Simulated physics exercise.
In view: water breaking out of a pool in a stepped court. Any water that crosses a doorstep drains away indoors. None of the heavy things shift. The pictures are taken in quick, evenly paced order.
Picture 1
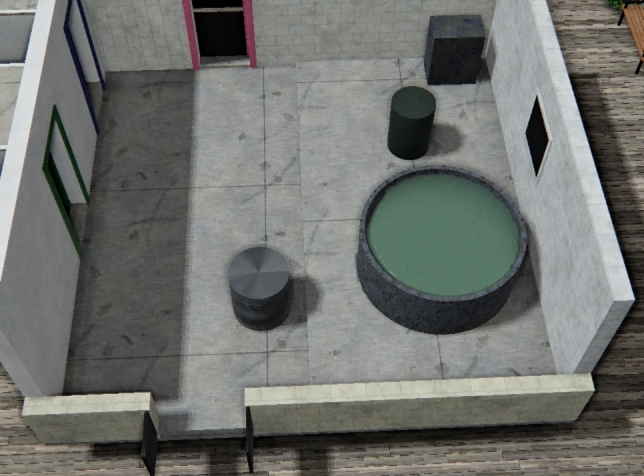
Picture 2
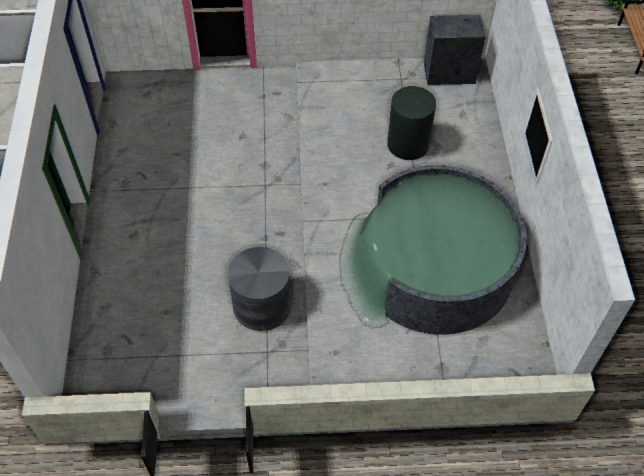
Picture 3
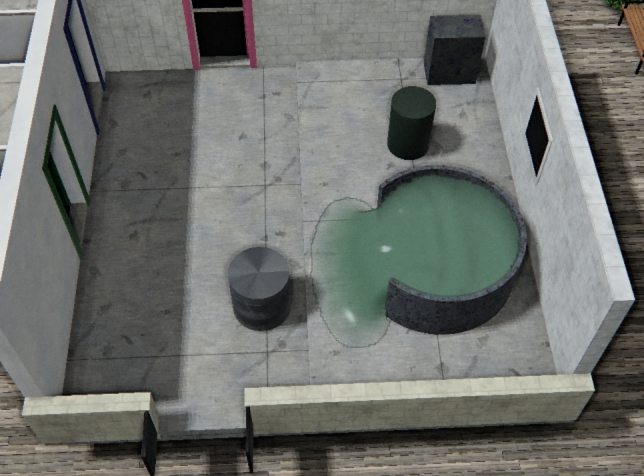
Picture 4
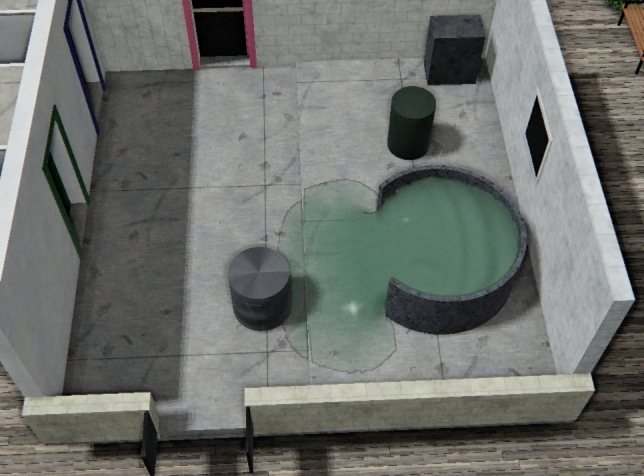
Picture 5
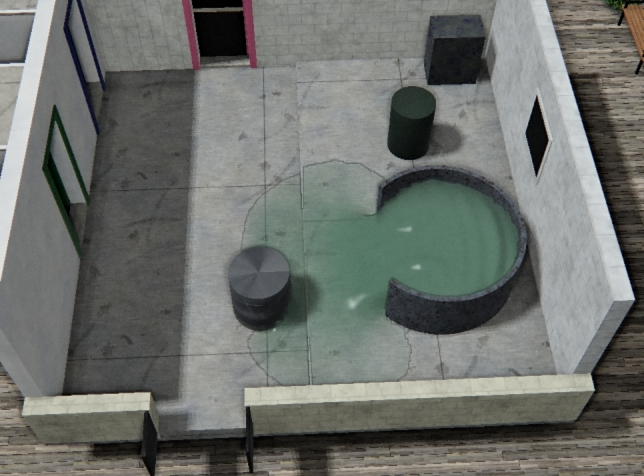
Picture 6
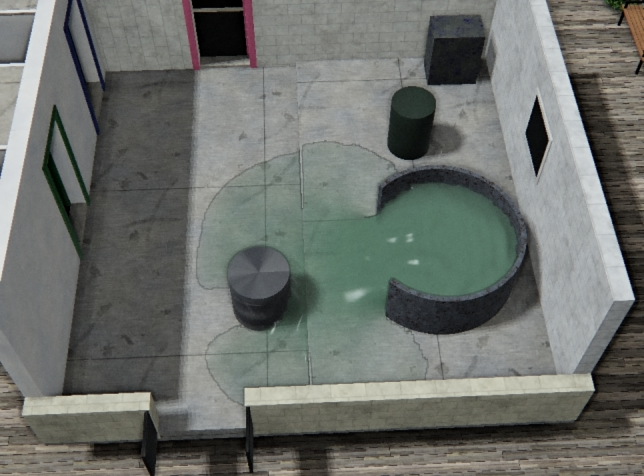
The clip opens on a walled courtyard where a round, dark-rimmed pool of still green water stands near two cylinders and a dark block. The pool's left side opens and water pours out across the paving, spreading leftward in a widening, thinning sheet that reaches and passes around the grey cylinder.
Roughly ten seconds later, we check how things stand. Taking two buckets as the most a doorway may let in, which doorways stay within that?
Result: Pink door: Surpasses it; blue door: Never surpasses it; green door: Surpasses it.
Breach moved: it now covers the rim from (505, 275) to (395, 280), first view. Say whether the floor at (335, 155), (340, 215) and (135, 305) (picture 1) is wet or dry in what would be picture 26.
In turn: Untouched, untouched, swamped.
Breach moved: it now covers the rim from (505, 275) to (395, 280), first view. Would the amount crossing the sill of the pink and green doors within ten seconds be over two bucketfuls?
Result - pink one tops the mark, green one does not reach it.
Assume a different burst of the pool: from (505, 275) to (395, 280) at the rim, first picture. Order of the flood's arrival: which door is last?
That is the door marked pink.
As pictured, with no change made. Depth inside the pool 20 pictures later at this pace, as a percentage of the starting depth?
My reading: Near 20 %.
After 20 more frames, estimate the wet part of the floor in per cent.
I'd put it at roughly 65 per cent.
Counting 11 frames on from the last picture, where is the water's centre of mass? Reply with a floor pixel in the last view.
Near (292, 259).
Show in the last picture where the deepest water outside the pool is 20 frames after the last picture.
That spot is close to (104, 90).
A moment on, water covers 50 % of the floor; the pink door not reached, the blue door not reached, the green door wet at the sill, nothing in.
Next, water covers 60 % of the floor; the pink door wet at the sill, nothing in, the blue door wet at the sill, nothing in, the green door far over two buckets in.
Then, water covers 65 % of the floor; the pink door wet at the sill, nothing in, the blue door under two buckets in, the green door far over two buckets in.
Later, water covers 80 % of the floor; the pink door over two buckets in, the blue door under two buckets in, the green door far over two buckets in.
In the end, water covers 85 % of the floor; the pink door far over two buckets in, the blue door under two buckets in, the green door far over two buckets in.
